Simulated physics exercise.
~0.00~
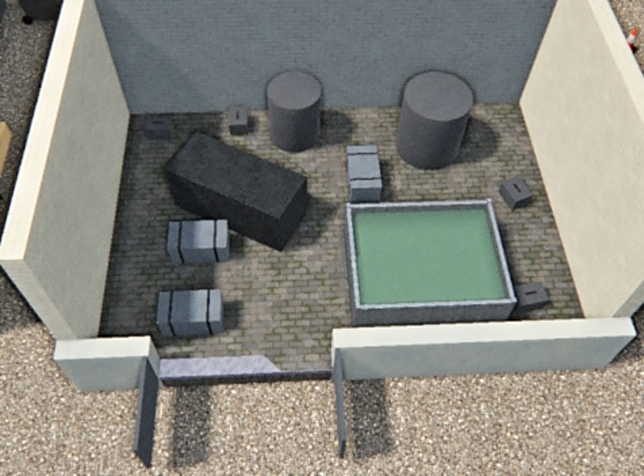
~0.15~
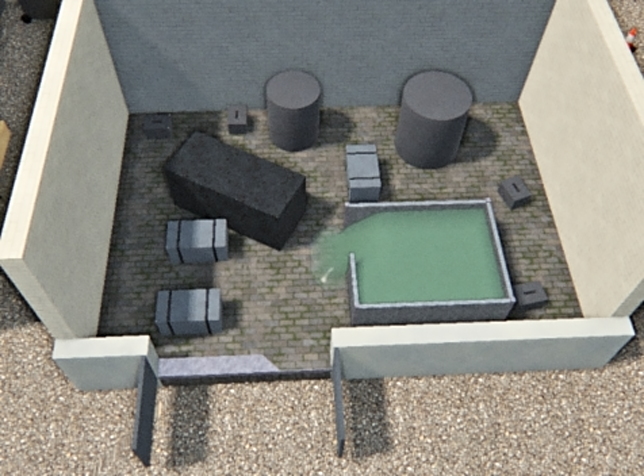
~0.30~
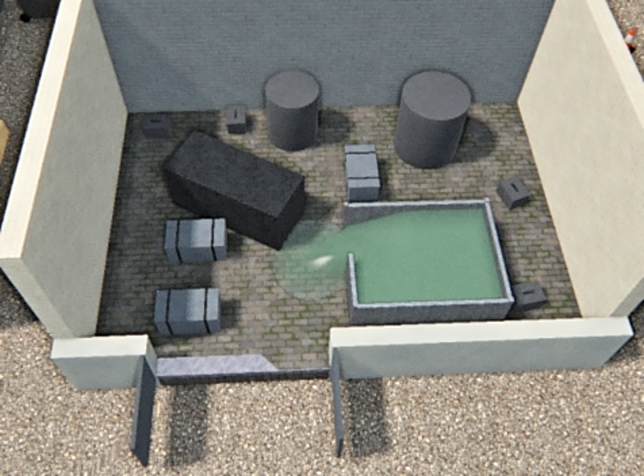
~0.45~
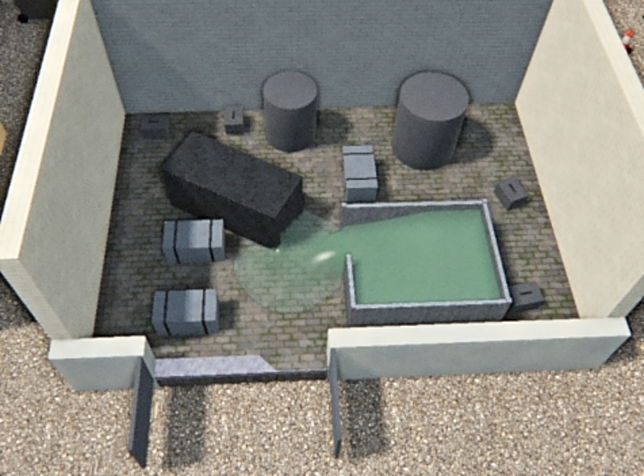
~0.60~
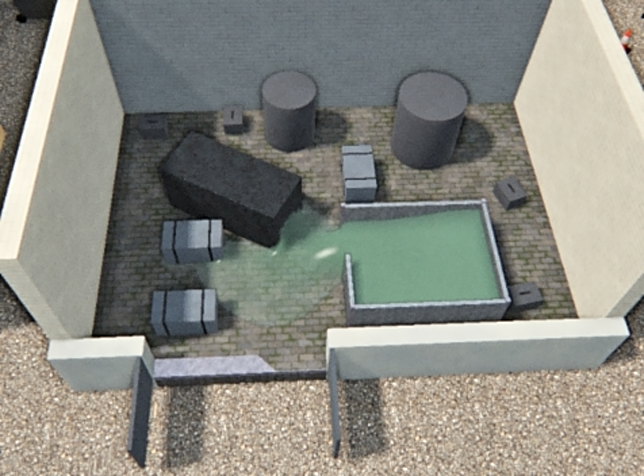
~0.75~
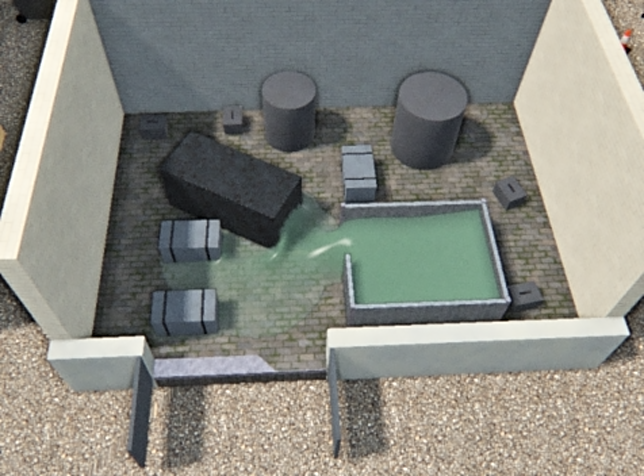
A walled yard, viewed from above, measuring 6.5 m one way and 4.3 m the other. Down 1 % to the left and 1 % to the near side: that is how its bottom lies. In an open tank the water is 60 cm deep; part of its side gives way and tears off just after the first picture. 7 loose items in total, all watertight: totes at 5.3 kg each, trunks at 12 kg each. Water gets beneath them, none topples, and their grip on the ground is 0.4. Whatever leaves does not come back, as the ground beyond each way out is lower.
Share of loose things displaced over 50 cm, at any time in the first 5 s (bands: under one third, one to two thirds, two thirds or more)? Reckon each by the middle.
I predict the proportion will fall in the middle band.
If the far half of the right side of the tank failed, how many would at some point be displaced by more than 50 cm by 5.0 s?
Then 1 of them would.
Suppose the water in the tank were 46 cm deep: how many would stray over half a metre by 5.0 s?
So the tally would be 3.
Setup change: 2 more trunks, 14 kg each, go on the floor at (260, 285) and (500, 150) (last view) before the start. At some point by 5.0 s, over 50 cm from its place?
Outcome: Breaks the threshold first, stays within second.
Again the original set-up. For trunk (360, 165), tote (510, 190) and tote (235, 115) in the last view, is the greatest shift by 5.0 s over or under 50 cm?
Listed in sequence: Higher; lower; lower for the last.
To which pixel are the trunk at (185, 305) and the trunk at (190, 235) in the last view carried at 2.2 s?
I'd say close to (124, 318) and close to (131, 216).
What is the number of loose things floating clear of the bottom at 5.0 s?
Count: 3.
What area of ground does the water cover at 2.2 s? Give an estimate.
Somewhere around 14 m2, roughly.
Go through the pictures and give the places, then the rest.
A trunk at (198, 234) rests on the ground; a tote at (517, 188) rests on the ground; 2.8 m2 under water; 0 of 7 have shifted, in the first frame.
A trunk at (197, 233) rests on the ground; a tote at (516, 188) rests on the ground; 3.3 m2 under water; 0 of 7 have shifted, in the second frame.
A trunk at (195, 233), on the bottom; a tote at (515, 188), on the bottom; 3.8 m2 under water; 0 of 7 have shifted, in the third frame.
A trunk at (193, 234), on the bottom; a tote at (513, 189), on the bottom; water covers 4.4 m2; 0 of 7 have shifted, in the fourth frame.
A trunk at (192, 234), on the bottom; a tote at (512, 188) rests on the ground; water covers 5.0 m2; 0 of 7 have shifted, in the fifth frame.
A trunk at (190, 234), on the bottom, 3 cm from its start; a tote at (512, 188) rests on the ground; water covers 5.7 m2; 0 of 7 have shifted, in the sixth frame.
After 1.1 s 0 of 7 are over 50 cm from their spots; 0 afloat.
After 2.2 s 2 of 7 are over 50 cm from their spots; 0 afloat.
After 3.5 s 2 of 7 are over 50 cm from their spots; 1 afloat.
After 5.0 s 3 of 7 are over 50 cm from their spots, and 3 have been at some point; 3 afloat.
